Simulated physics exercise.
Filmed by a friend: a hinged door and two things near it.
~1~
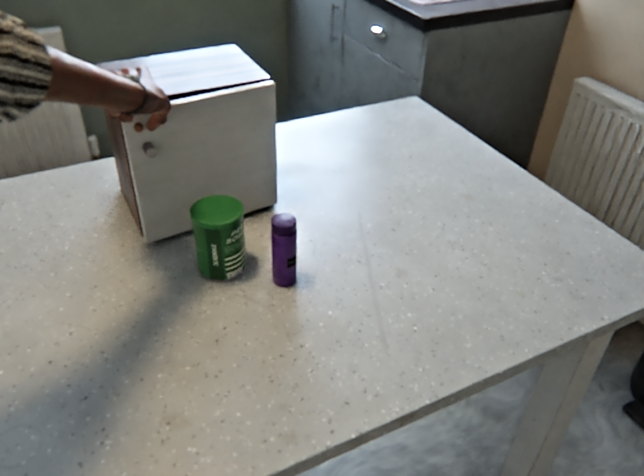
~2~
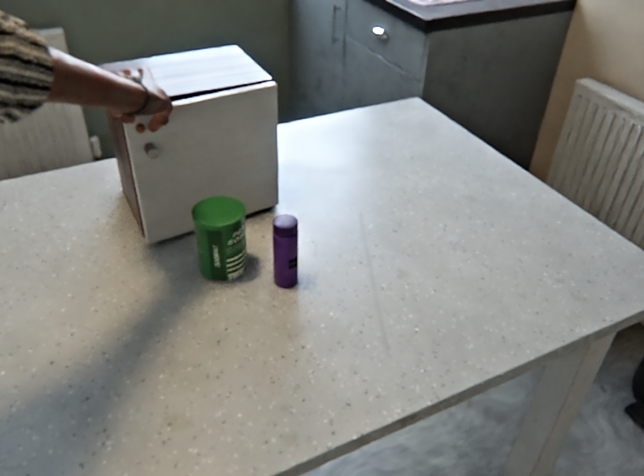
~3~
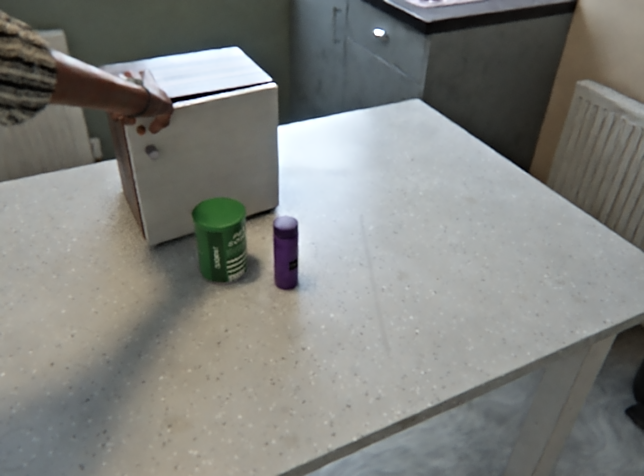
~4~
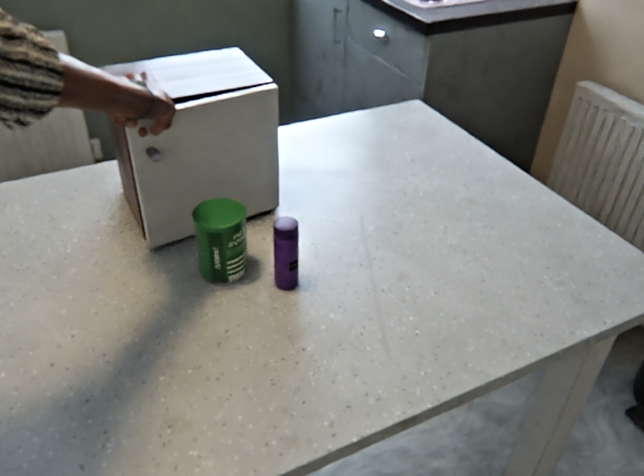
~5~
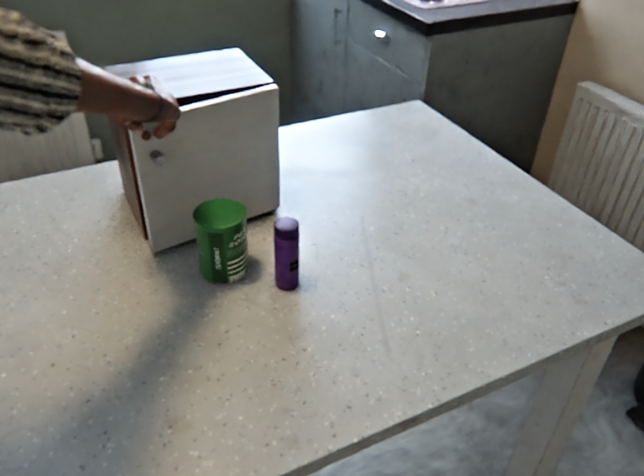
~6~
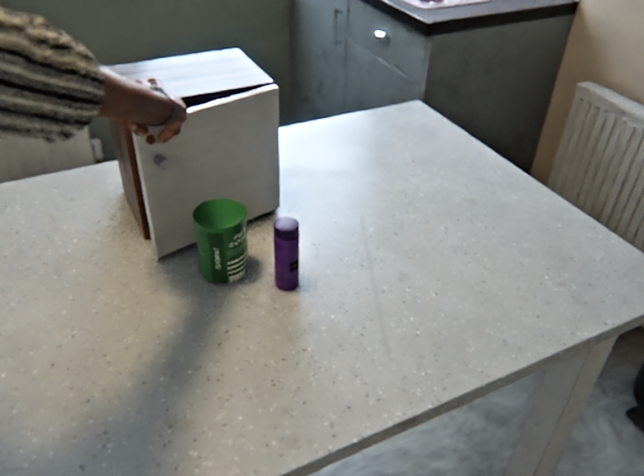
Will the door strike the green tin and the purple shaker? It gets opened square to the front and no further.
For each one: Green tin - struck; purple shaker - struck.
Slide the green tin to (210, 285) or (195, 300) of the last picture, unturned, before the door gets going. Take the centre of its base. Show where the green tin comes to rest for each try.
Resting pixels, in order: About (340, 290), about (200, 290).
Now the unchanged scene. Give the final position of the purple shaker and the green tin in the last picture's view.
(404, 252), then (366, 255).
Then, 0.76 s past the last view, door 47° open; green tin travelled about its own width near (262, 258); purple shaker travelled a little near (301, 256).
Then, 1.16 s past the last view, door 65° open; green tin travelled well along near (303, 263); purple shaker travelled well along near (342, 258).
Then, 1.52 s past the last view, door 81° open; green tin travelled well along near (344, 260); purple shaker travelled well along near (382, 256).
Finally, the green tin is pushed along, near (366, 255); the purple shaker is pushed along, near (404, 252).
